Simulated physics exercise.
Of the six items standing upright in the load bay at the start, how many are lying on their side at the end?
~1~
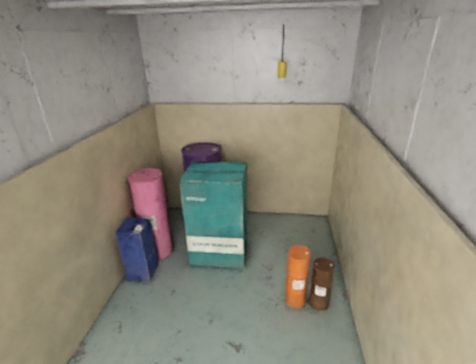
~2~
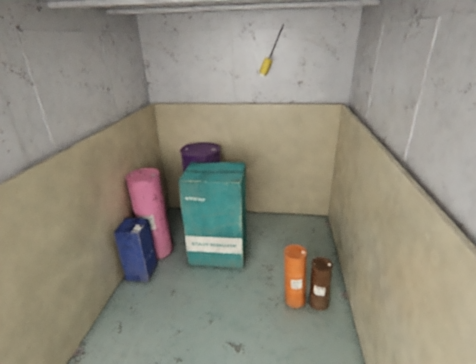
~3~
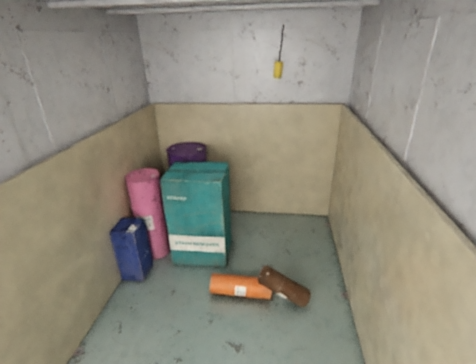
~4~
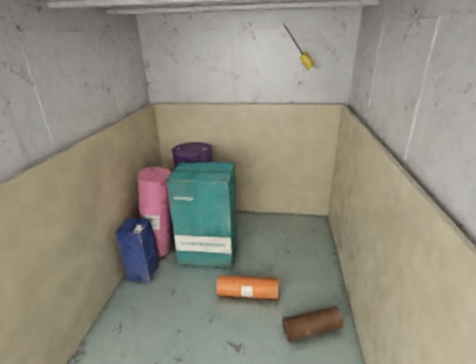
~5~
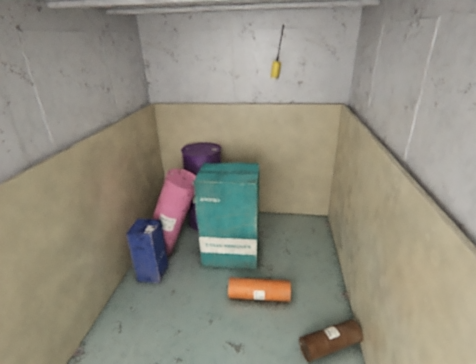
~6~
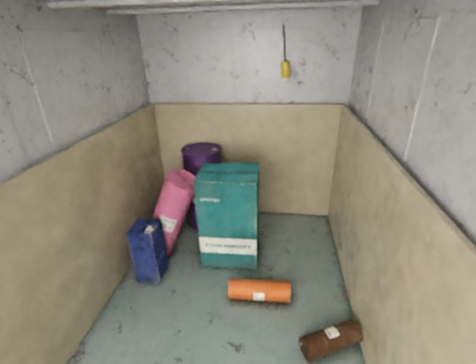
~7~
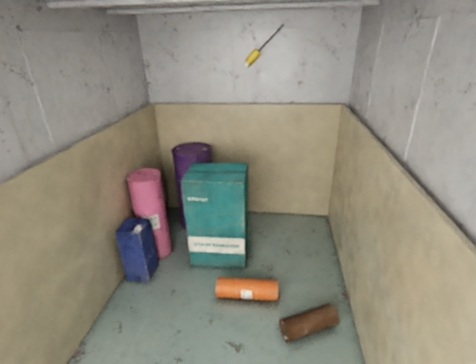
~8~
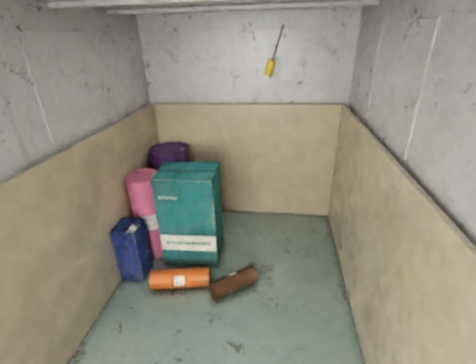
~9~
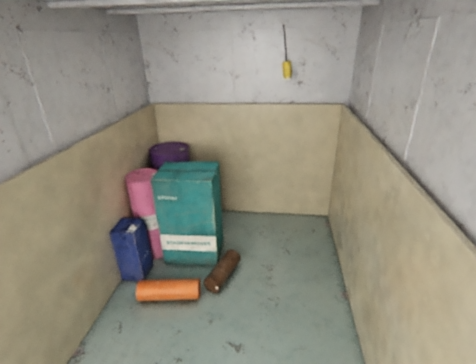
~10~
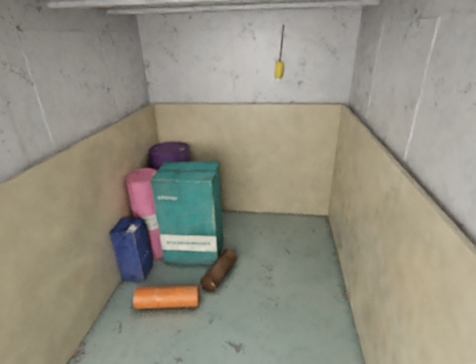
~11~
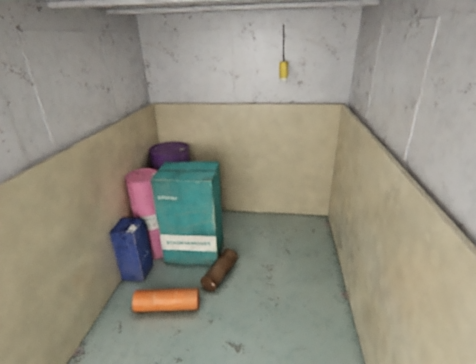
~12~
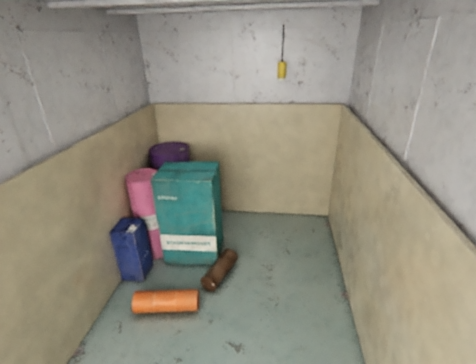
Two of them are lying on their side at the end, the orange canister and the brown canister.
